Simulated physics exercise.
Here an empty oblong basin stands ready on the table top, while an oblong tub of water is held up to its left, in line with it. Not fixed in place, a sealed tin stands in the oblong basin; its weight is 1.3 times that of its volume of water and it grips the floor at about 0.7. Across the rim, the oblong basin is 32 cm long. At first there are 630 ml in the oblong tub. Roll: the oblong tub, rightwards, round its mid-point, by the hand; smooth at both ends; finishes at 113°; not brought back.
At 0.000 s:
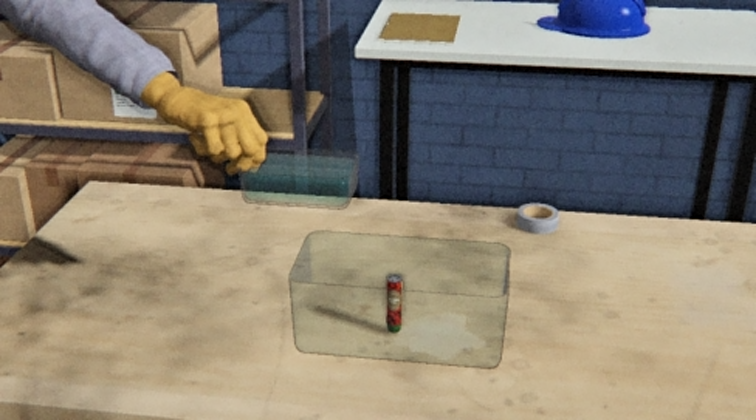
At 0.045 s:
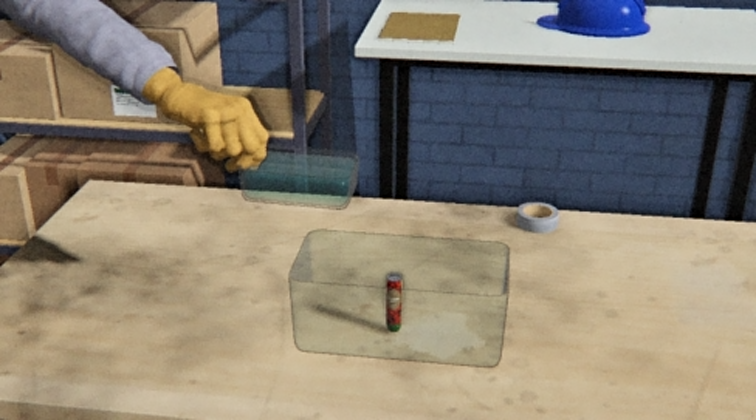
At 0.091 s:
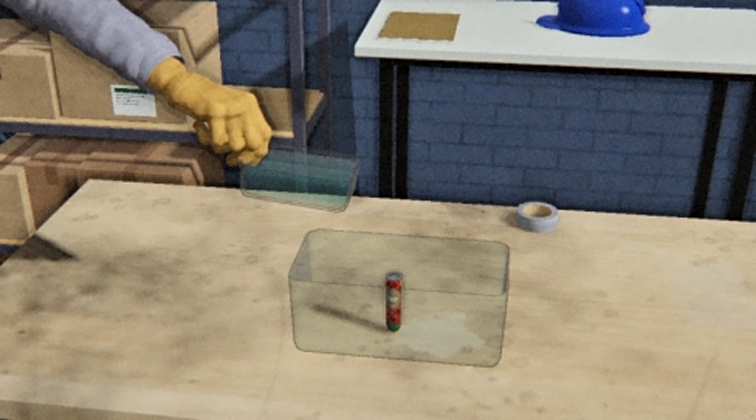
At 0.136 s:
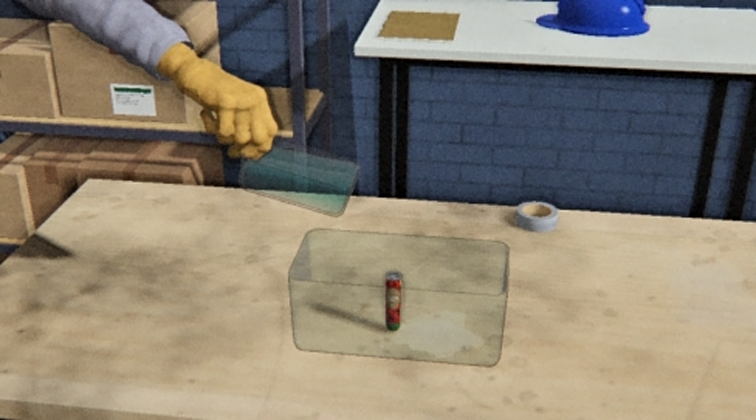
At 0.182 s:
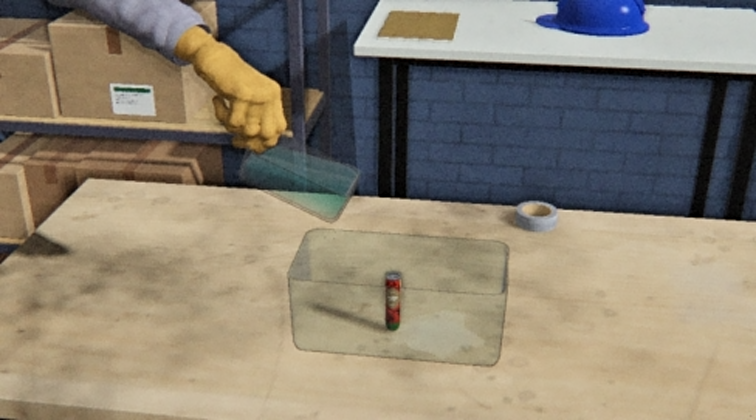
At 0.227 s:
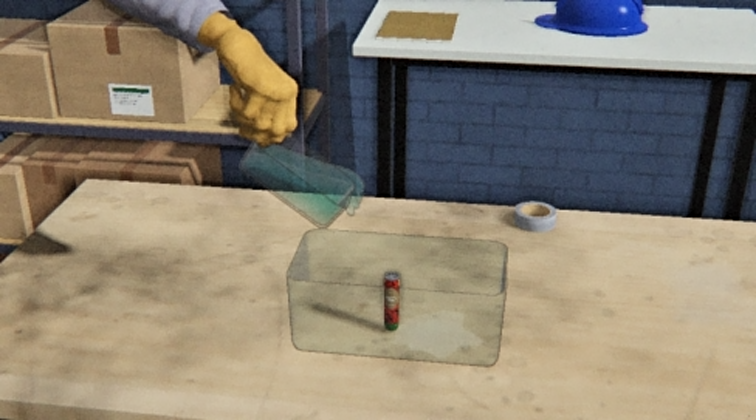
A yellow-gloved hand tilted a clear tub of water slowly, then more steeply, down to the right, its water gathering toward the lower end, above and left of a clear basin holding a small tin.
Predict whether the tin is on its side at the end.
It capsizes.
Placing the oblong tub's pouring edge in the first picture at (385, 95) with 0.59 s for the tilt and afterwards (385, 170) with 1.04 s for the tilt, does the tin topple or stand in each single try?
First it stays up; then it remains upright.
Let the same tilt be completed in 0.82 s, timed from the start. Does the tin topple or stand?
Then it keeps standing.
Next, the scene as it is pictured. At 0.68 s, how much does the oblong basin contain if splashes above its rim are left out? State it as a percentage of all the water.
Roughly 96 %.
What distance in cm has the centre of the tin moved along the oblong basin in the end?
The tin's middle ends up about 7.5 cm along the basin.
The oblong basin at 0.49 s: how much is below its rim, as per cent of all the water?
I'd estimate some 76 percent of the liquid.
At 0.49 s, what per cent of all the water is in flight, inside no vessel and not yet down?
Roughly 18 percent.
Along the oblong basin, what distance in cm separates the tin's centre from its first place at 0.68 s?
Roughly 2 cm.
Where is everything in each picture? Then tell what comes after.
Tilt 0°; pouring edge (354, 166); surface from (249, 162) to (353, 169); the oblong basin's rim runs from (299, 256) to (509, 271); the tin's top is at (395, 281), in the first picture.
Tilt 2°; pouring edge (355, 167); surface from (249, 161) to (354, 169), in the second picture.
Tilt 7°; pouring edge (355, 171); surface from (250, 159) to (355, 171), in the third picture.
Tilt 14°; pouring edge (356, 177); surface from (250, 155) to (356, 173), in the fourth picture.
Tilt 25°; pouring edge (355, 187); surface from (250, 153) to (343, 176); 4 per cent is over the edge, in the fifth picture.
Tilt 36°; pouring edge (350, 197); surface from (251, 150) to (330, 175); 13 per cent is over the edge, in the sixth picture.
By 0.49 s the tilt is 105° and 6 per cent is still to pour; the tin stands where it began.
By 0.68 s the tilt is 113° and 1 per cent is still to pour; the tin leans 13°.
By 0.87 s the tilt is 113° and 0 per cent is still to pour; the tin lies on its side.
By 1.09 s the tilt is 113° and 0 per cent is still to pour; the tin lies on its side.
At rest the tin lies on its side.
